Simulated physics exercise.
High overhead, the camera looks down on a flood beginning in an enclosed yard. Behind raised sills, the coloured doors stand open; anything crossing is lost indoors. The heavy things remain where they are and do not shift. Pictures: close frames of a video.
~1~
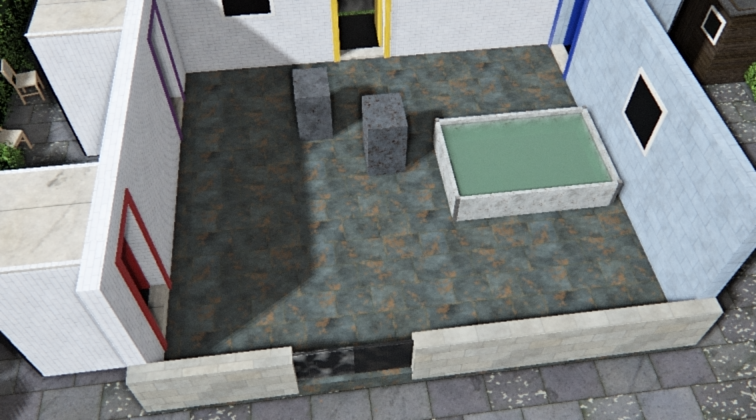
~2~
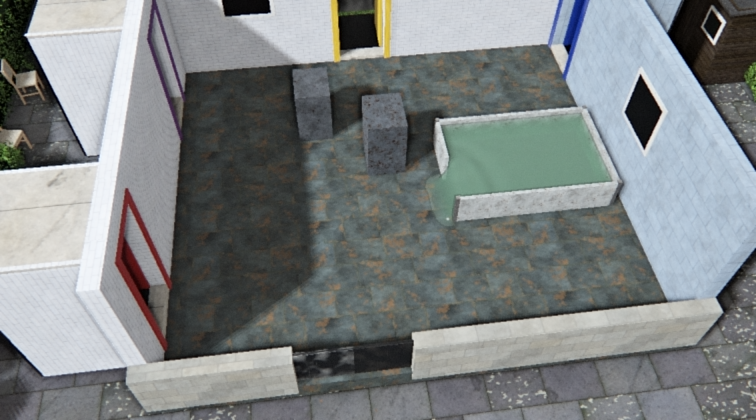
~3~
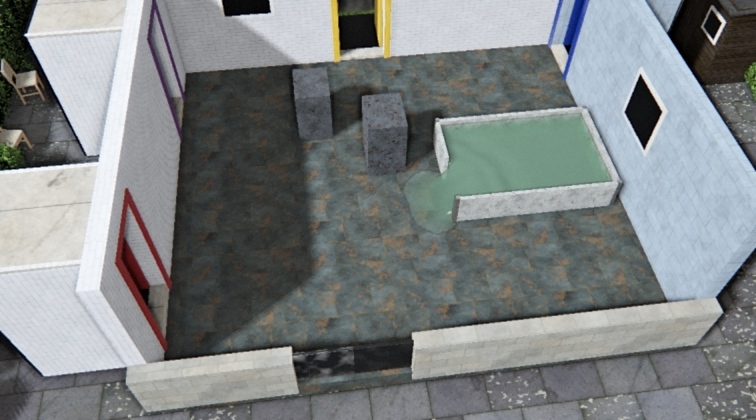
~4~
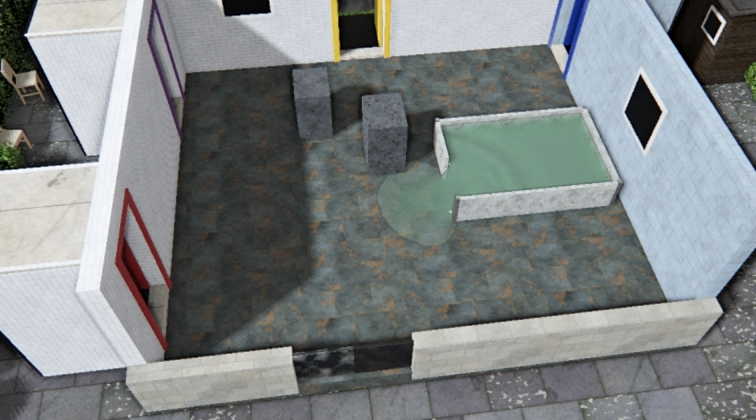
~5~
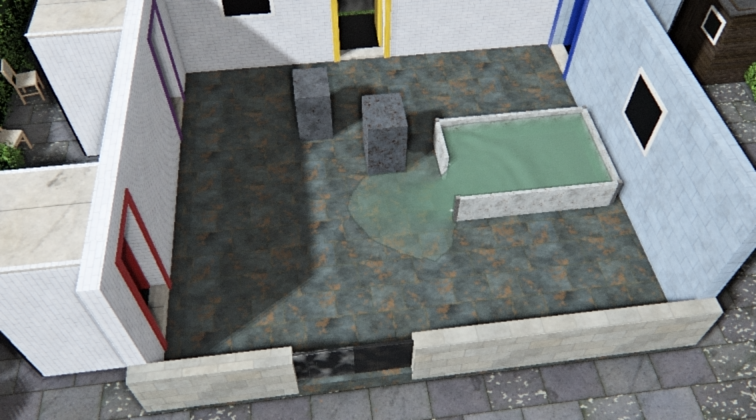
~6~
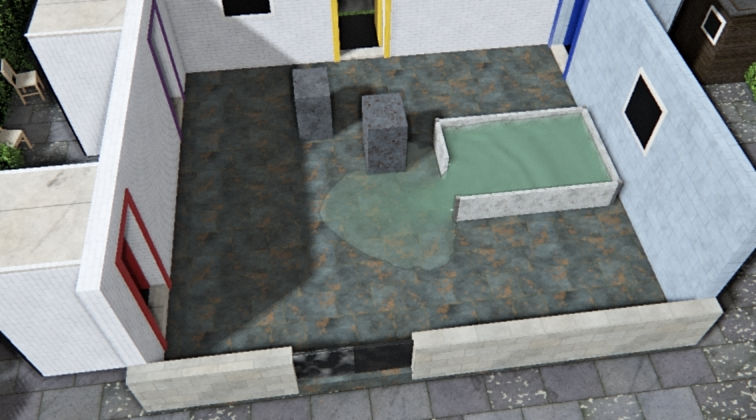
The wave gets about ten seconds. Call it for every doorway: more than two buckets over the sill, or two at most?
My call: The red door two at most; the purple door two at most; the blue door two at most; the yellow door two at most.
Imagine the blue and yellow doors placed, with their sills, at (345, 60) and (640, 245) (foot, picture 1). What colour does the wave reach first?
Answer: The one in red.
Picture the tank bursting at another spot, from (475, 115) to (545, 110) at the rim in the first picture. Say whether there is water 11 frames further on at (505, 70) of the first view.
Answer: Covered.
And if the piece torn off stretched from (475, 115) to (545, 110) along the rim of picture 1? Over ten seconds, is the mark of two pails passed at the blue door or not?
As far as I can tell, the blue door breaks the threshold.
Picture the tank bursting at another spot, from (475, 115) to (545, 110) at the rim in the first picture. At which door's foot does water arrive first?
It's the blue door.
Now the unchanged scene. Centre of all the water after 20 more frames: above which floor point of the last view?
The centre of mass sits at about (407, 205).
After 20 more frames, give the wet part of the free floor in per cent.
I'd say close to 40 per cent.
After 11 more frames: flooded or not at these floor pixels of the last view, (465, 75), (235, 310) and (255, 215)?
Result, as listed: Not wetted / wetted / wetted.
A moment on, water covers 20 % of the floor; the red door not reached, the purple door not reached, the blue door not reached, the yellow door not reached.
Next, water covers 35 % of the floor; the red door not reached, the purple door not reached, the blue door not reached, the yellow door not reached.
Then, water covers 40 % of the floor; the red door wet at the sill, nothing in, the purple door wet at the sill, nothing in, the blue door not reached, the yellow door not reached.
Later, water covers 50 % of the floor; the red door wet at the sill, nothing in, the purple door wet at the sill, nothing in, the blue door not reached, the yellow door not reached.
In the end, water covers 80 % of the floor; the red door wet at the sill, nothing in, the purple door wet at the sill, nothing in, the blue door not reached, the yellow door wet at the sill, nothing in.
